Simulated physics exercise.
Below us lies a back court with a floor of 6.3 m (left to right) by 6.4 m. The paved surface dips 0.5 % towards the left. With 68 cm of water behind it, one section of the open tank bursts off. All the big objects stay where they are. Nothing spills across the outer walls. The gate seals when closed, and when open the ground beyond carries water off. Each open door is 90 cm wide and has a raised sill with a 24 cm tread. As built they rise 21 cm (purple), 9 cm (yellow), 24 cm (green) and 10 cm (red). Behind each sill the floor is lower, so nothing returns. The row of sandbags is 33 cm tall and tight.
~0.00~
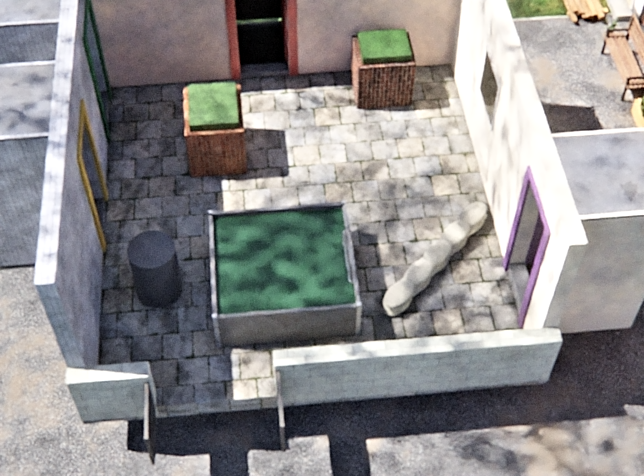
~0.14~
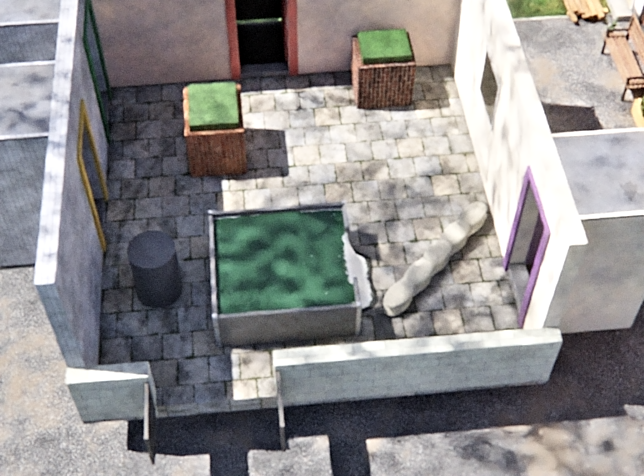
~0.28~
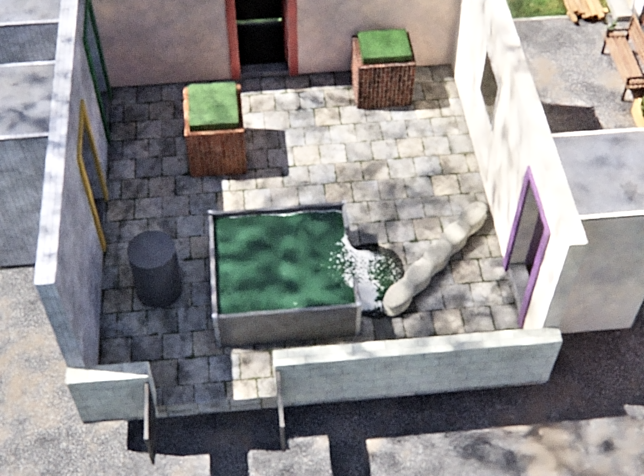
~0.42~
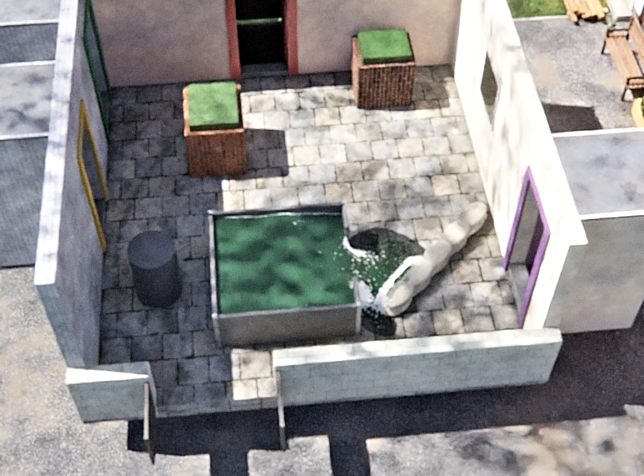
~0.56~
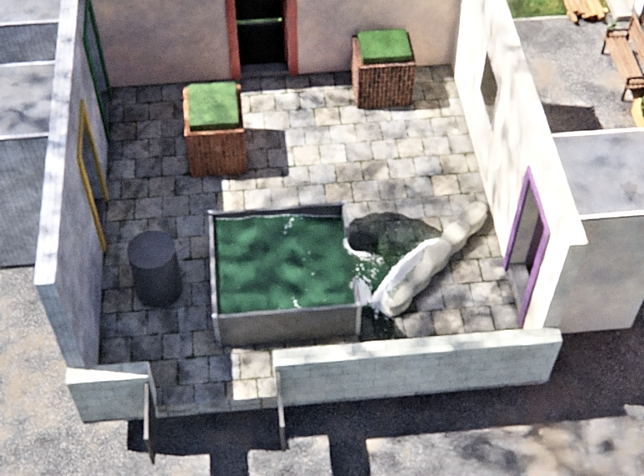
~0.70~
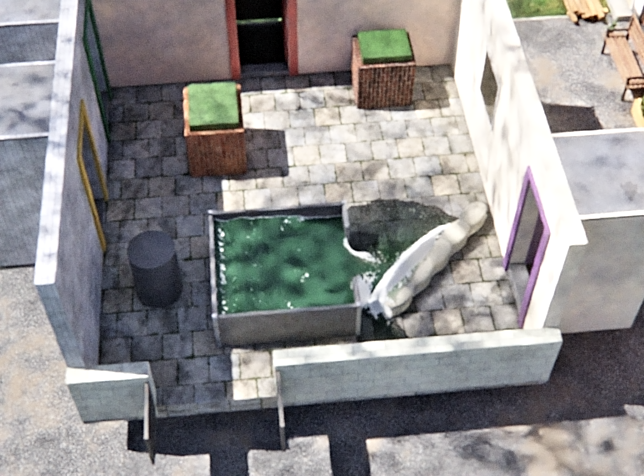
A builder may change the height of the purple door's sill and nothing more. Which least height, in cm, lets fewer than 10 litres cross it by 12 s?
At least 6.5 cm or so.
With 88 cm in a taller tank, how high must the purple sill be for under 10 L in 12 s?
Some 11.5 cm.
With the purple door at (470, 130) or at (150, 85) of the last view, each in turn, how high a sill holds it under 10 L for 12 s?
About 20 and 11.0 cm.
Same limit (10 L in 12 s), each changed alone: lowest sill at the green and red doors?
About 12.0 cm at green and 7.0 cm at red.
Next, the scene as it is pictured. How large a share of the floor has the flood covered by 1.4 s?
Near 20 per cent is wet.
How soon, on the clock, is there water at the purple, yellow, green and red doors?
Arrival: Purple 1.8 s, yellow 6.0 s, green 4.5 s, red 3.0 s.
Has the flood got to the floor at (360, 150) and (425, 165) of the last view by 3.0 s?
In that order: Wet, flooded.
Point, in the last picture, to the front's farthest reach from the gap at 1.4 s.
Near (462, 137).
After 1.4 s water covers 20 % of the floor, deepest (48 cm) near (386, 298); it has not reached the purple door.
After 3.0 s water covers 40 % of the floor, deepest (44 cm) near (424, 68); 6 cm at the purple door, 0 litres in over its 21 cm sill.
After 12.0 s water covers 95 % of the floor, deepest (11 cm) near (104, 238); 5 cm at the purple door, 0 litres in over its 21 cm sill.
At the purple door as built, the water arrived by 1.8 s and peaked near 9 cm at 6.2 s.
Run again over the same 12 s with other heights there, 18 litres in over 5.5 cm, 3 litres over 7.5 cm. The limit of 10 litres is kept from about 6.5 cm up.
